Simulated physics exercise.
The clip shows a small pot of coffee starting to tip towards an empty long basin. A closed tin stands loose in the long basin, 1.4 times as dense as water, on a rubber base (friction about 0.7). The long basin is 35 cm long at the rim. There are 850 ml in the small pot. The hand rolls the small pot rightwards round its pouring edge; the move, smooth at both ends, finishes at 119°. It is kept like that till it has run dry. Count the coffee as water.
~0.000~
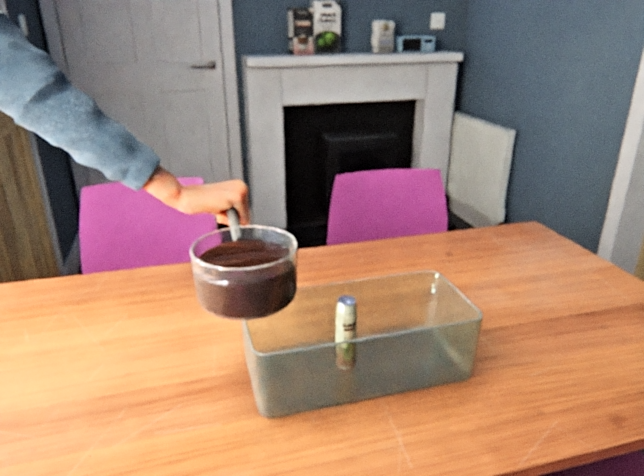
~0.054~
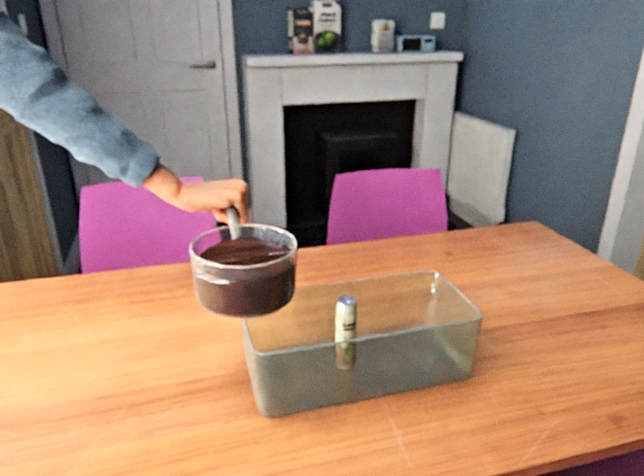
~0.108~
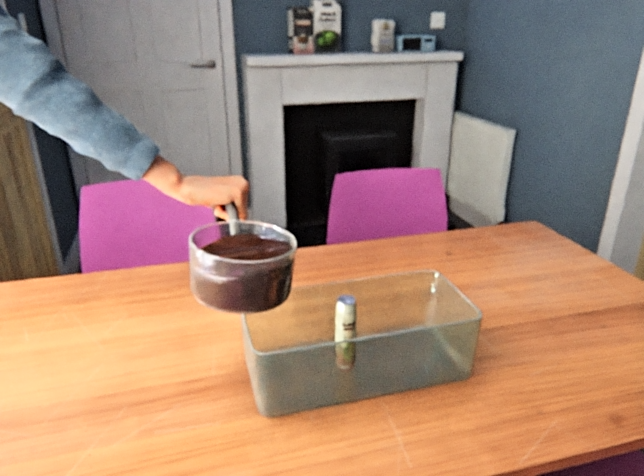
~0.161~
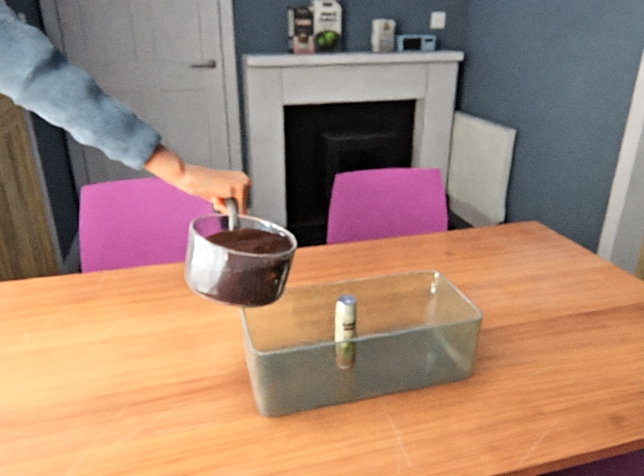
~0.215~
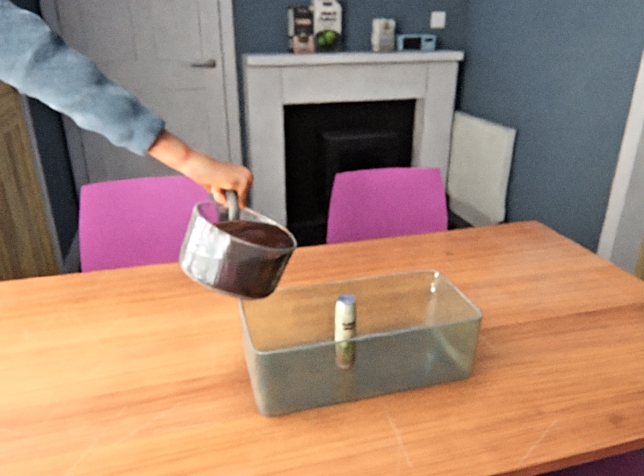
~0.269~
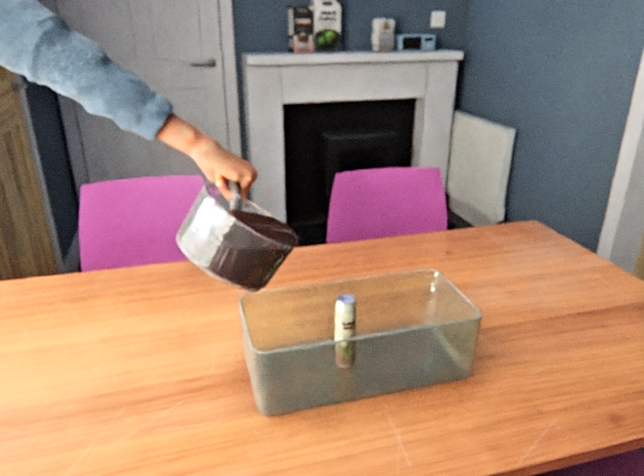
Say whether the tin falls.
It stays up.
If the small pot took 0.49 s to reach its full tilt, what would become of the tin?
Then it keeps standing.
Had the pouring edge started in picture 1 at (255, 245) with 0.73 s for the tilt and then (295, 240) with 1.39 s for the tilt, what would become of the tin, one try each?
First it topples; then it stays up.
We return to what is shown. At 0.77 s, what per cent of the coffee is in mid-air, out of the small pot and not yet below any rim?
Some 12 per cent.
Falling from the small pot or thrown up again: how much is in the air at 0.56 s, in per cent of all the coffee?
Some 56 per cent.
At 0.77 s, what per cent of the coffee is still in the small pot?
Near 1 in a hundred.
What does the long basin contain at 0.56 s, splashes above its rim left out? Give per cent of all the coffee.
About 12 per cent.
By 0.56 s the tilt is 103° and 32 per cent is still to pour; the tin stands where it began.
By 0.77 s the tilt is 119° and 1 per cent is still to pour; the tin stands where it began.
By 0.99 s the tilt is 119° and 0 per cent is still to pour; the tin stands where it began.
By 1.23 s the tilt is 119° and 0 per cent is still to pour; the tin stands where it began.
At rest the tin stands where it began.
